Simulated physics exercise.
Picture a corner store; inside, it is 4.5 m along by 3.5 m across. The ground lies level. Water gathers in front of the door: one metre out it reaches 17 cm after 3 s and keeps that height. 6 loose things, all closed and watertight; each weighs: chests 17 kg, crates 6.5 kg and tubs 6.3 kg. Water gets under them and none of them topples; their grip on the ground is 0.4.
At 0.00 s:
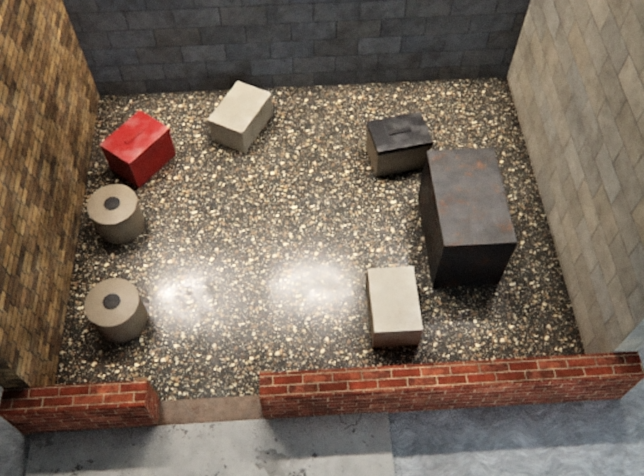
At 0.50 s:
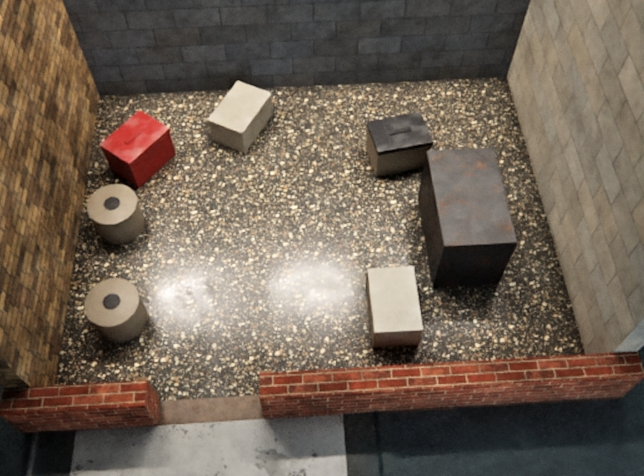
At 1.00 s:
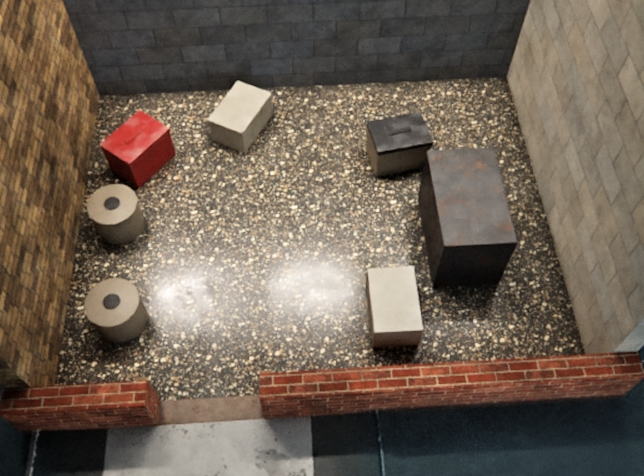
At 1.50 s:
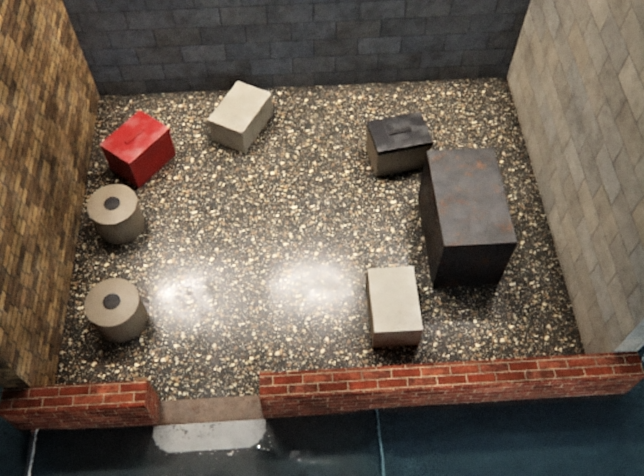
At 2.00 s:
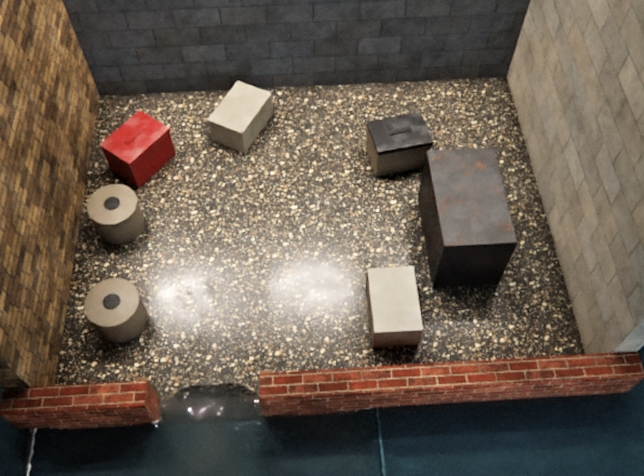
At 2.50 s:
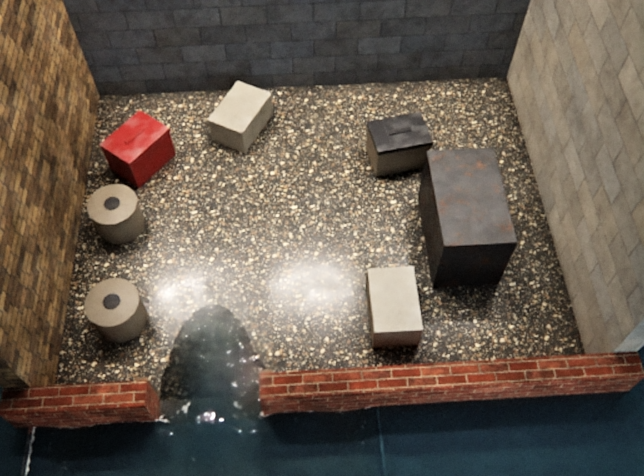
To begin with, a red chest, pale and dark crates and two round tubs sit on a dry pebbled floor inside brick walls. Dark water then spreads across the pavement outside, covering it up to the doorway. Finally, it pushes through the gap onto the floor, while the objects stay still.
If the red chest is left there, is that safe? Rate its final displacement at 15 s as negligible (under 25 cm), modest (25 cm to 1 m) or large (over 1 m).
Large.
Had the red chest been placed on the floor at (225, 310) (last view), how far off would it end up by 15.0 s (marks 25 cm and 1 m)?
Answer: It covers a big distance.
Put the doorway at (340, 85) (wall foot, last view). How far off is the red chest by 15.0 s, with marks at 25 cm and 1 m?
Observation: Red chest negligible displacement.
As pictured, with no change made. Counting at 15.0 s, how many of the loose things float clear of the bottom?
I get 6.
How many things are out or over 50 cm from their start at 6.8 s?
Answer: 0.
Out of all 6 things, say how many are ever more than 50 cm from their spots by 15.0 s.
It adds up to 5.
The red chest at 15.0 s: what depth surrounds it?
I'd put it at about 9 cm.
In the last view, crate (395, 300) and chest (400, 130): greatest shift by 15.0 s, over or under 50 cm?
Result, in order: Bigger / not bigger.
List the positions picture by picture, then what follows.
The first picture shows the red chest at (135, 136), on the bottom; 0.0 m2 under water; 0 of 6 have shifted.
The second picture shows the red chest at (135, 136) rests on the ground; water covers 0.0 m2; 0 of 6 have shifted.
The third picture shows the red chest at (135, 136), on the bottom; 0.0 m2 under water; 0 of 6 have shifted.
The fourth picture shows the red chest at (135, 136) rests on the ground; 0.0 m2 under water; 0 of 6 have shifted.
The fifth picture shows the red chest at (135, 136) rests on the ground; water covers 0.0 m2; 0 of 6 have shifted.
The sixth picture shows the red chest at (135, 136) rests on the ground; 0.5 m2 under water; 0 of 6 have shifted.
After 3.5 s the red chest is near (135, 136), 0.0 m from its start, aground; 0 afloat.
After 6.8 s the red chest is near (135, 136), 0.0 m from its start, aground; 3 afloat.
After 11.0 s the red chest is near (186, 109), 0.6 m from its start, afloat; 4 afloat.
After 15.0 s the red chest is near (354, 79), 2.3 m from its start, afloat; 6 afloat.
